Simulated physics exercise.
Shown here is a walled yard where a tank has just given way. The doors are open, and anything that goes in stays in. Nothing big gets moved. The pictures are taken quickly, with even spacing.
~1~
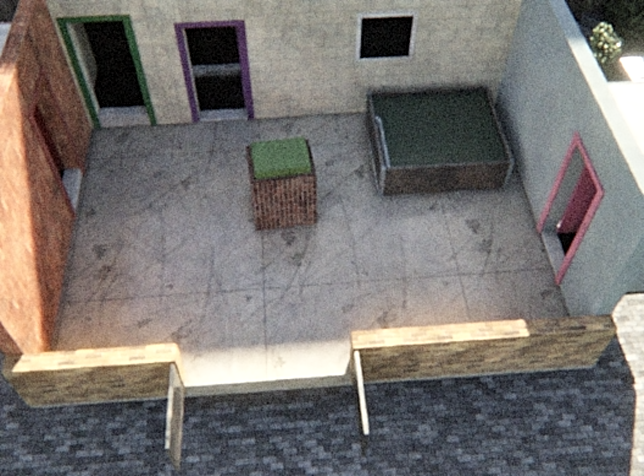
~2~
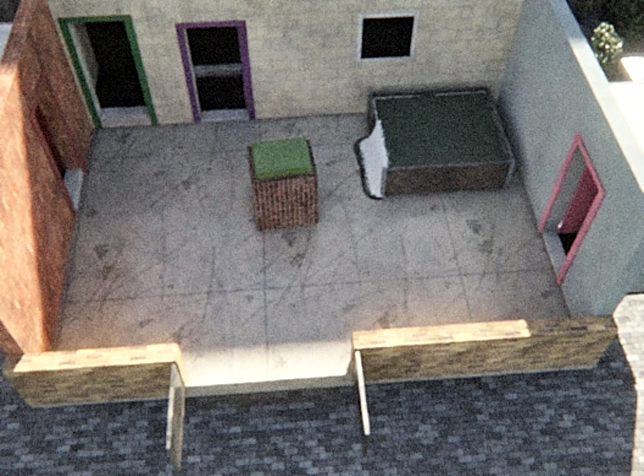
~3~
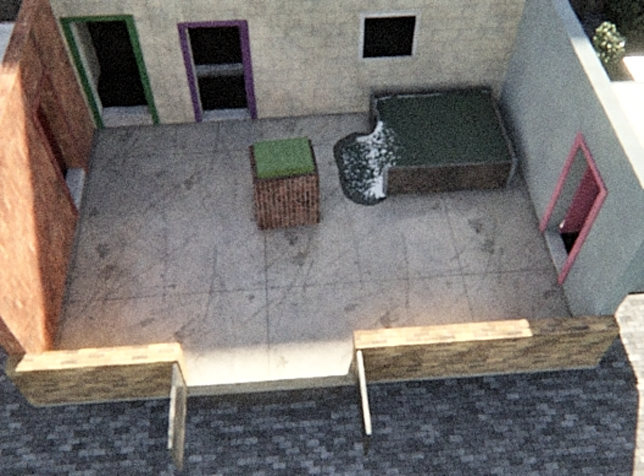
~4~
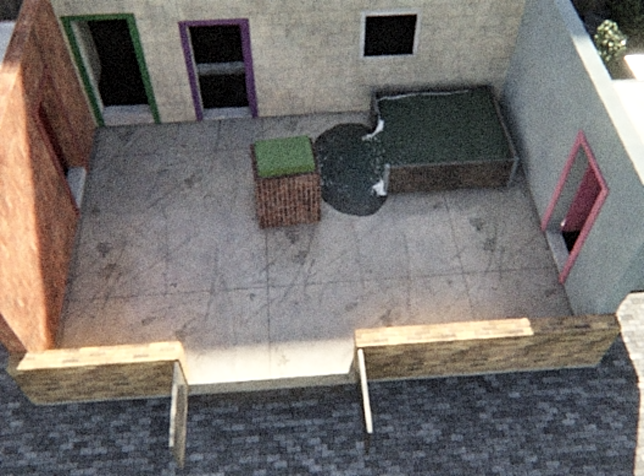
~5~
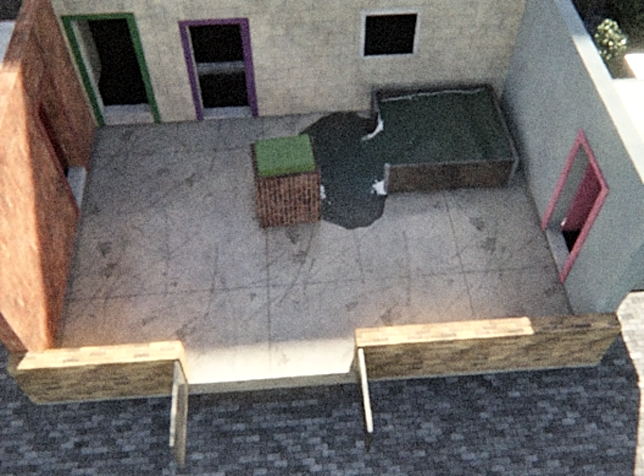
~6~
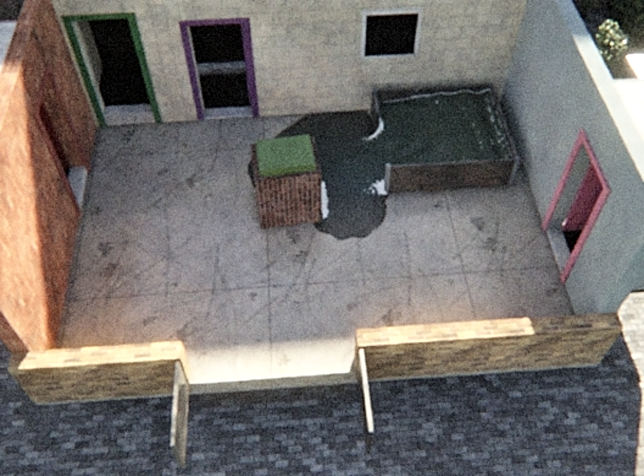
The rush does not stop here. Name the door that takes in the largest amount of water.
Purple.
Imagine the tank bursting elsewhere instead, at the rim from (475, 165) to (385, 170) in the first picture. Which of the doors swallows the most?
Answer: The one in pink.
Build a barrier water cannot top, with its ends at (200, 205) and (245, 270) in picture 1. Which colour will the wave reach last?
Last: The pink door.
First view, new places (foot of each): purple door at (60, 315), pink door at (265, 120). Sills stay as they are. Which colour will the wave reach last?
Answer: The door marked purple.
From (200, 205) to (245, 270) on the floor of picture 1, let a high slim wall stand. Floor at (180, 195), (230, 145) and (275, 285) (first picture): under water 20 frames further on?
Going through them in order, I get inundated, inundated and inundated.
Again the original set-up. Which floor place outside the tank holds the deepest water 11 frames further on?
I'd go with (321, 211) as the deepest place.
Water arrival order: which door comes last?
It's the pink door.
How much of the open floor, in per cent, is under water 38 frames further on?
Around 75 percent.
A moment on, water covers 25 % of the floor; purple door wet at the sill, nothing in, pink door not reached, green door not reached, red door not reached.
Next, water covers 45 % of the floor; purple door a trickle in, pink door not reached, green door wet at the sill, nothing in, red door wet at the sill, nothing in.
Then, water covers 55 % of the floor; purple door some in, pink door not reached, green door a trickle in, red door a trickle in.
Later, water covers 75 % of the floor; purple door some in, pink door wet at the sill, nothing in, green door a trickle in, red door a trickle in.
In the end, water covers 95 % of the floor; purple door a lot in, pink door wet at the sill, nothing in, green door a trickle in, red door a trickle in; the purple door has let in the most.
